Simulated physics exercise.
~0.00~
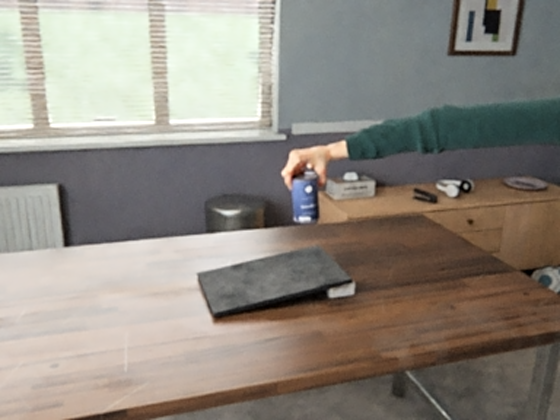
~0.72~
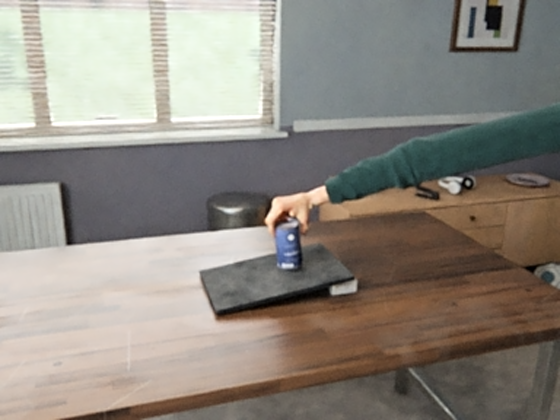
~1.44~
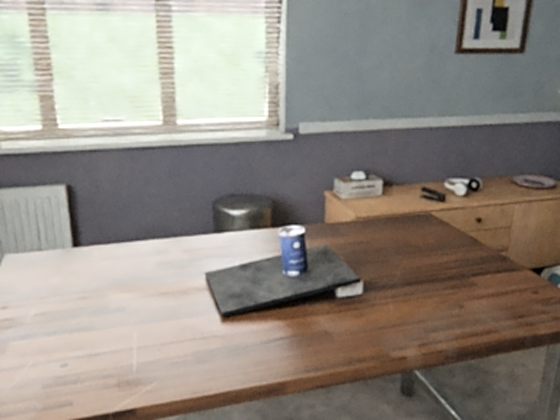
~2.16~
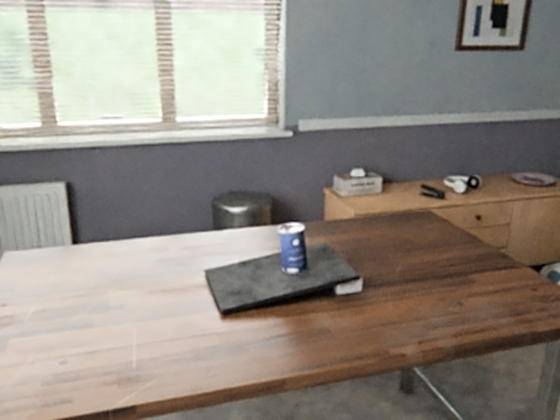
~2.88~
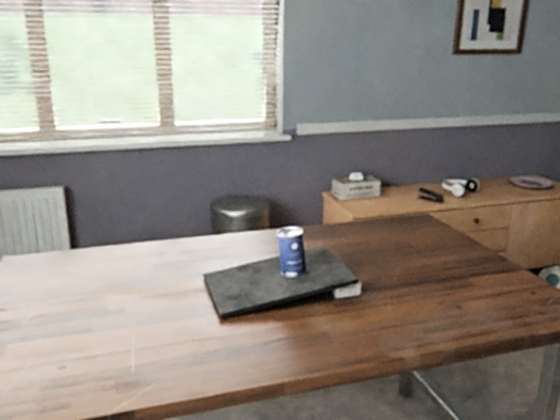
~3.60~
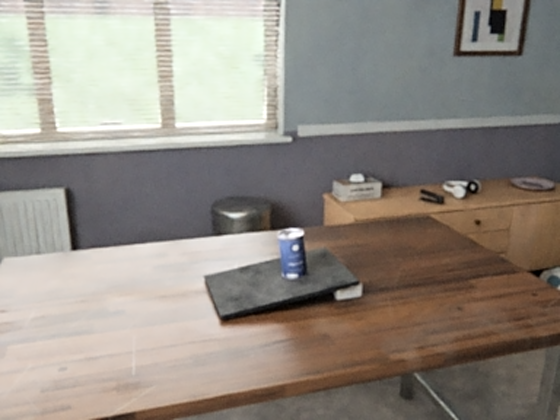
A hand lowering a blue tin onto a tilted dark board on a wooden table, then withdrawing as the tin stays upright.
